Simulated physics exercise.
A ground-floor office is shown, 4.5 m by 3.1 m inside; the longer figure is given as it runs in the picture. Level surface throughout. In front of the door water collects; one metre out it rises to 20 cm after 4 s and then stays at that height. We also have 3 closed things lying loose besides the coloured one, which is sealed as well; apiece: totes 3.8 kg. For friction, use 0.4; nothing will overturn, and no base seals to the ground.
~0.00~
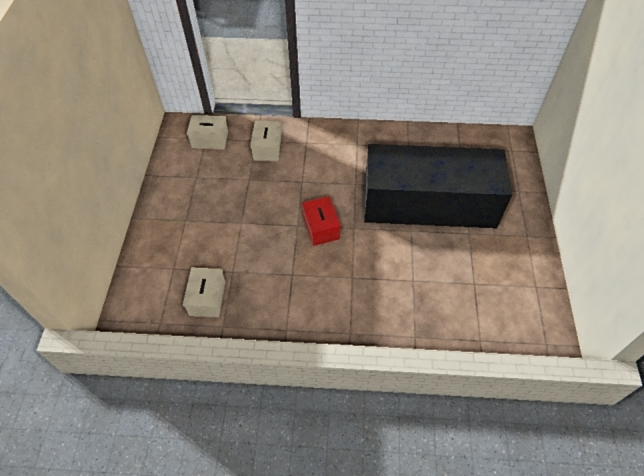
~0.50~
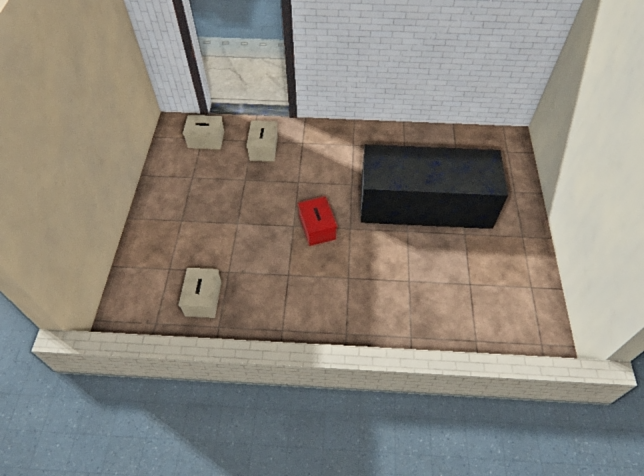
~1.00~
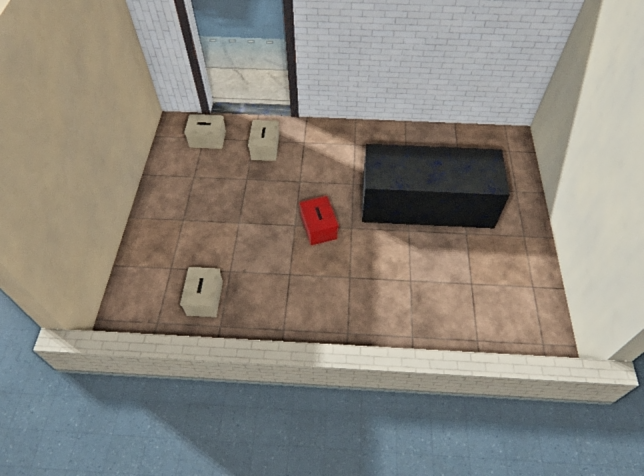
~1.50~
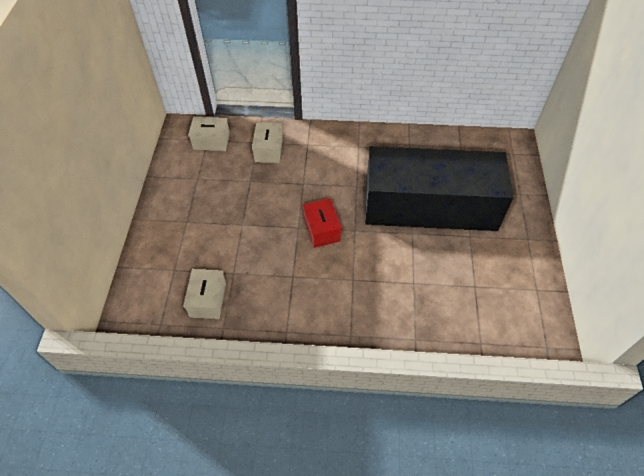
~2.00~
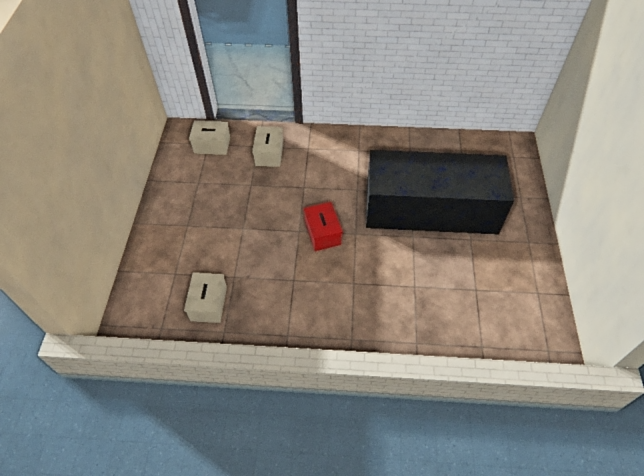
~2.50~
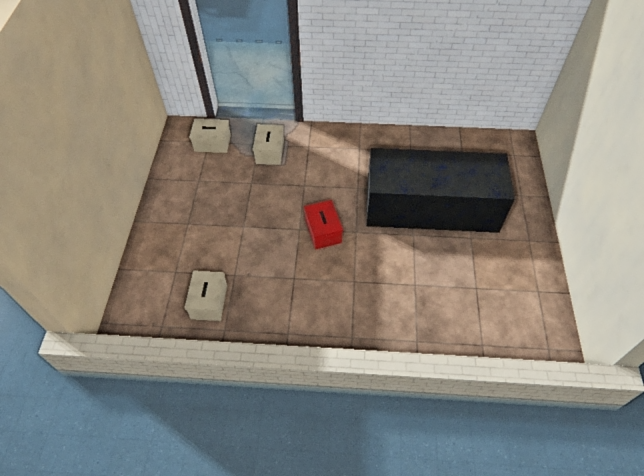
A long black block sat on the tiled floor near a red box and three pale ones, none of which shifted, while bluish water spread outside and finally crept in a little at the doorway.
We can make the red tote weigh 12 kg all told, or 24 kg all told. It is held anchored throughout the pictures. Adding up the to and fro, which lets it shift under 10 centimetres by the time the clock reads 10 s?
Extra weight is not needed.
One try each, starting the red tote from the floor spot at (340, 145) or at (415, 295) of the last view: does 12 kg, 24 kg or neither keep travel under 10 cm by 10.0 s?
First try both suffice, second try the heavier suffices.
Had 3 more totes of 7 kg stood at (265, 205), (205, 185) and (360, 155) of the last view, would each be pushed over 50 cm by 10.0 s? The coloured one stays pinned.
In the order given, beyond the mark, then beyond the mark, and last within the mark.
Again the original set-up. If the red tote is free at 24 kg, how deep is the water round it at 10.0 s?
Something like 7 centimetres.
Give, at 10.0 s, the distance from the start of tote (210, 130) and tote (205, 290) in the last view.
The first is 300 cm from its start, the second 300 cm.
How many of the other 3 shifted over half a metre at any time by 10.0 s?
Answer: 3.
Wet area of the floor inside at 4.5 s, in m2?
Roughly 6.0 m2.
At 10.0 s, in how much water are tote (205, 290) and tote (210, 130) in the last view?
First roughly 6 cm, second roughly 10 cm.
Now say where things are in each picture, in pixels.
In the first picture, the red tote at (321, 214), on the bottom; water covers 0.0 m2; 0 of 4 have shifted.
In the second picture, the red tote at (317, 214), on the bottom; water covers 0.0 m2; 0 of 4 have shifted.
In the third picture, the red tote at (319, 214), on the bottom; water covers 0.0 m2; 0 of 4 have shifted.
In the fourth picture, the red tote at (322, 216), on the bottom; 0.0 m2 under water; 0 of 4 have shifted.
In the fifth picture, the red tote at (323, 220) rests on the ground; water covers 0.0 m2; 0 of 4 have shifted.
In the sixth picture, the red tote at (323, 218) rests on the ground; 0.4 m2 under water; 0 of 4 have shifted.
After 3.5 s the red tote would be 0 cm from its start with 12 kg and 0 cm from its start with 24 kg; 0 cm of water round it then.
After 4.5 s the red tote would be 0 cm from its start with 12 kg and 0 cm from its start with 24 kg; 3 cm of water round it then.
After 7.0 s the red tote would be 0 cm from its start with 12 kg and 0 cm from its start with 24 kg; 5 cm of water round it then.
After 10.0 s the red tote would be 0 cm from its start with 12 kg and 0 cm from its start with 24 kg; 7 cm of water round it then.
